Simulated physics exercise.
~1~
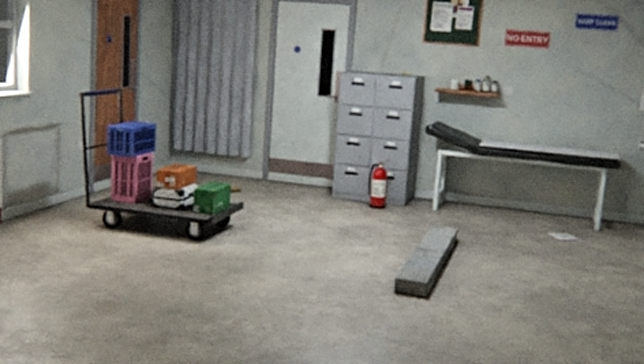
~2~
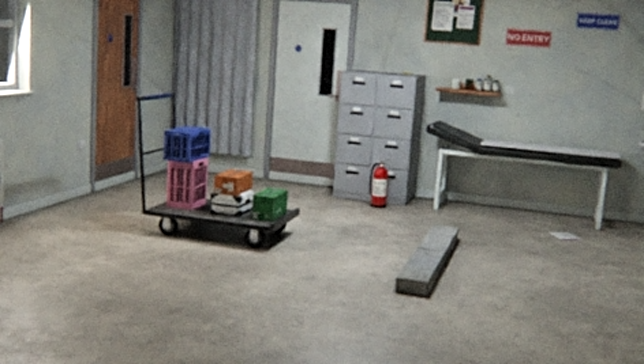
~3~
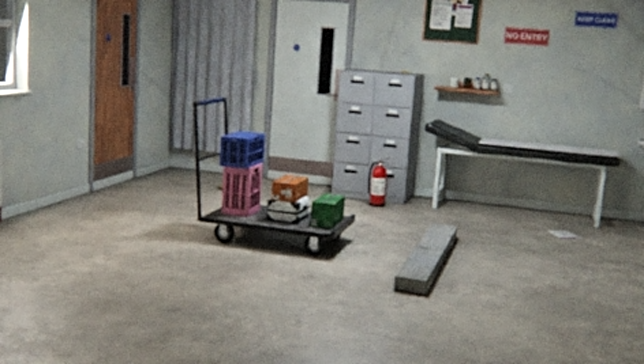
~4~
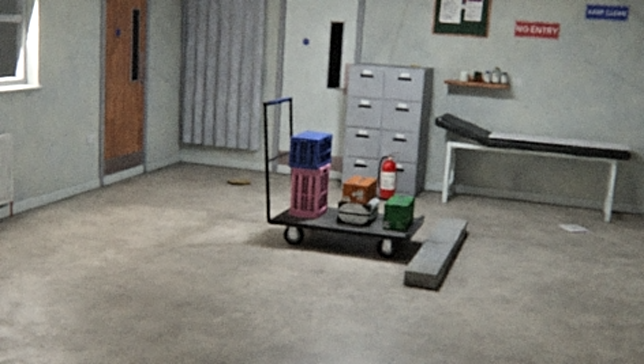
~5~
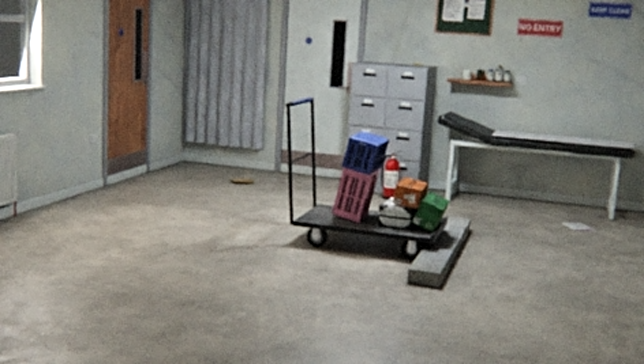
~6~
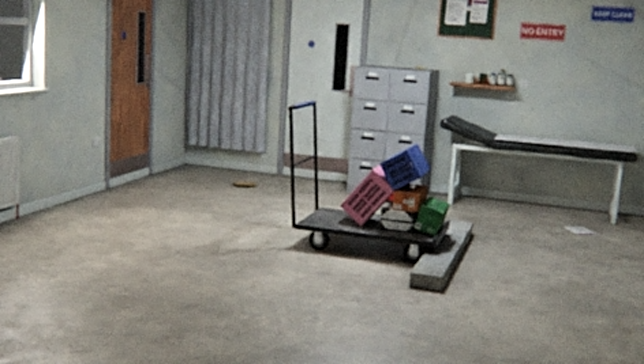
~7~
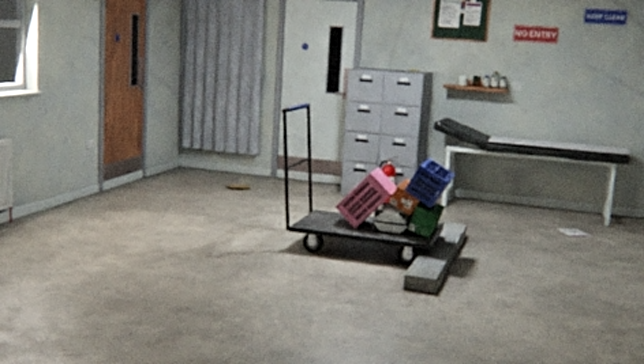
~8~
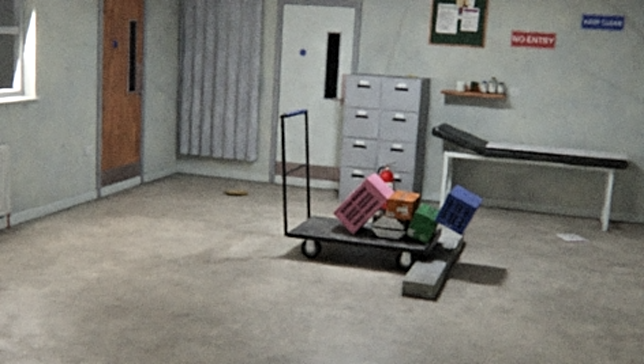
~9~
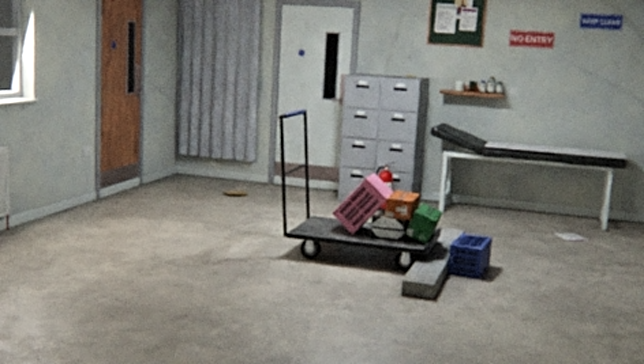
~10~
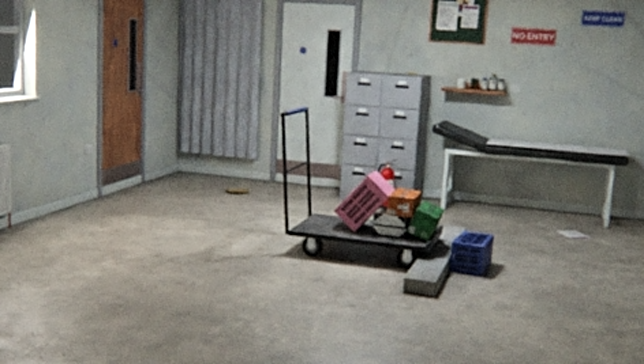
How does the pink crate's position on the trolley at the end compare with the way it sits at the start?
At the start the pink crate stands upright on the trolley, but at the end it is leaning over to the right.
The video shows a loaded platform trolley rolling right across a room until it stops against a grey kerb. The pink crate tips over and the blue crate on top tumbles over the front onto the floor, while the other items stay aboard.
